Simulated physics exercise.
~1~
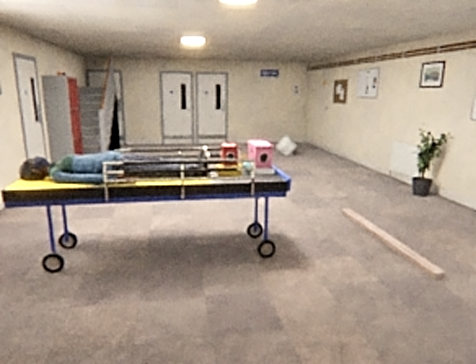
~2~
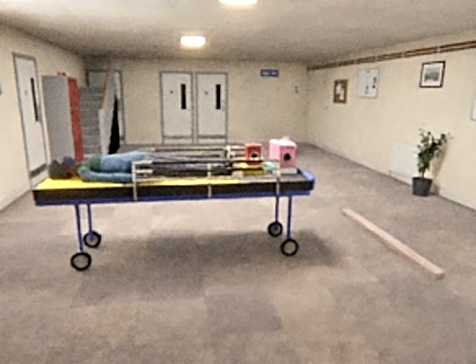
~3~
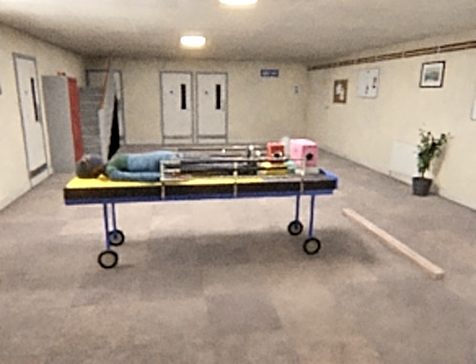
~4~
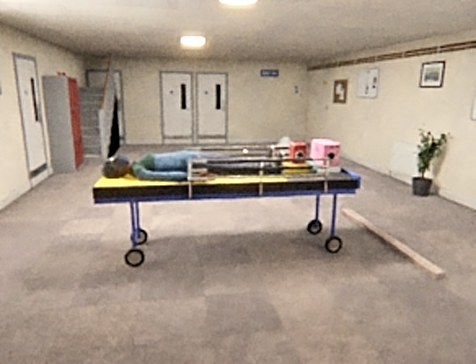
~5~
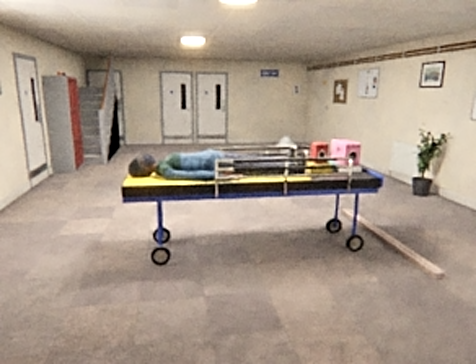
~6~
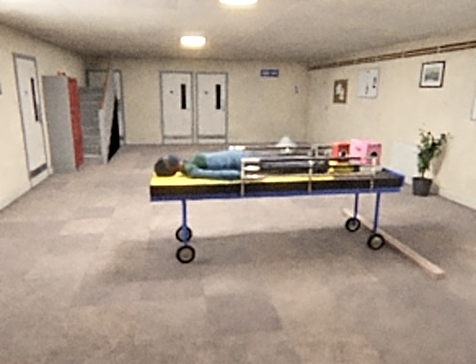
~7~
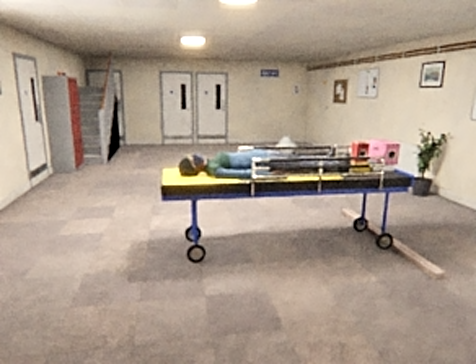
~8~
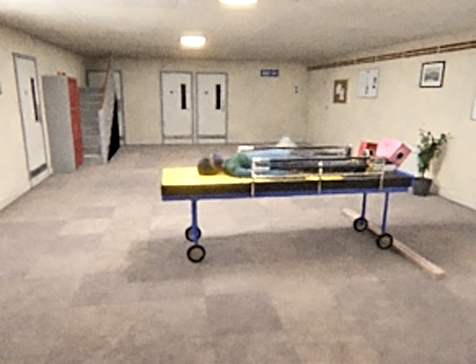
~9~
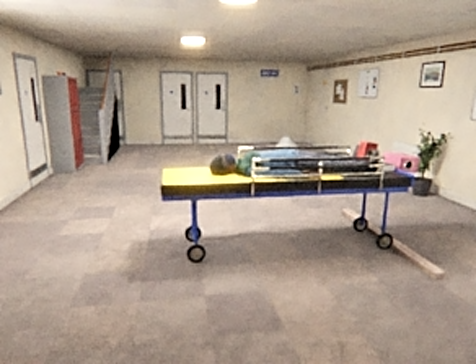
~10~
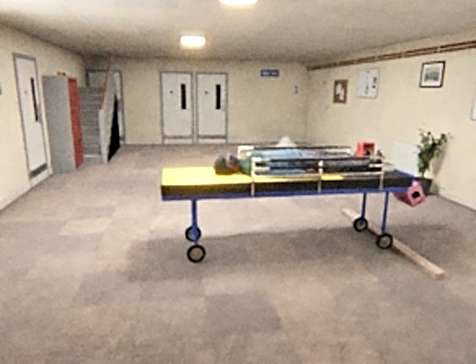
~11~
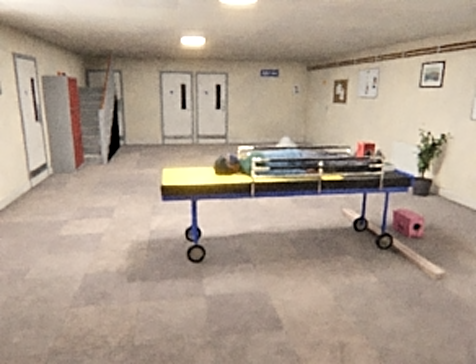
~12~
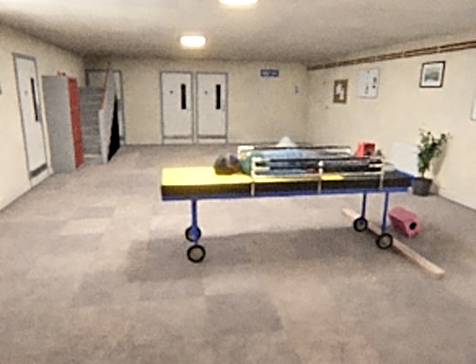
At first, a blue-legged ward trolley rolls to the right across a carpeted room, carrying a person lying flat with their head to the left and a pink box-shaped monitor and a red pump near the right end. It keeps rolling toward a long sill on the floor, then halts abruptly. The person slides a short way along the yellow surface toward the right end, while the monitor tips over. The monitor topples off that end and drops to the floor. Finally, it rests upside down beside the sill, while the person and the red pump remain on the stationary trolley.
